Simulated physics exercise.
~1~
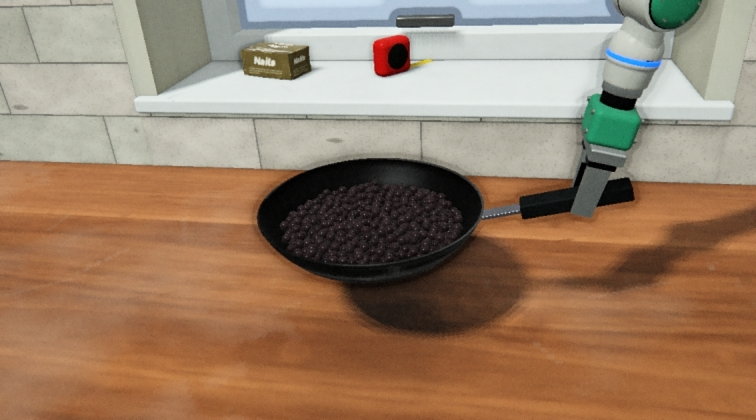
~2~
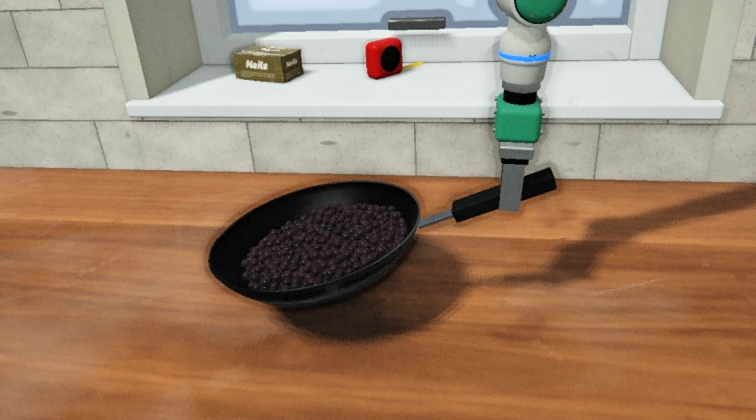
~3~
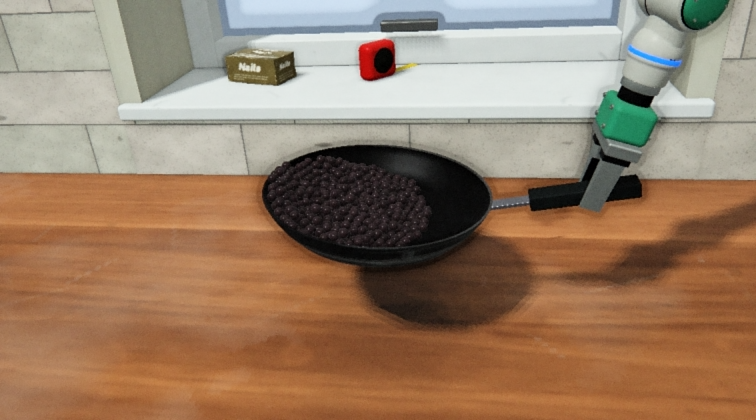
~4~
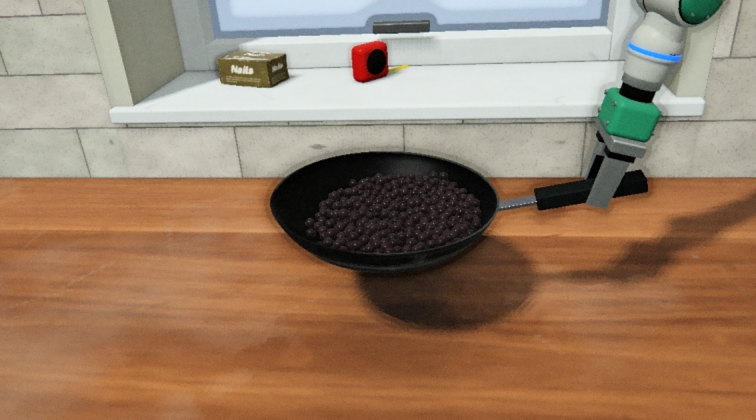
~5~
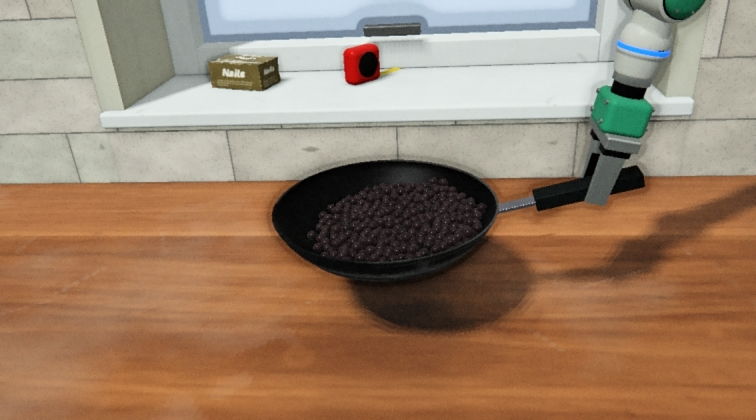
Robot arm swinging a black frying pan of dark beads left and tilting it, then returning right and levelling it, beads still inside.
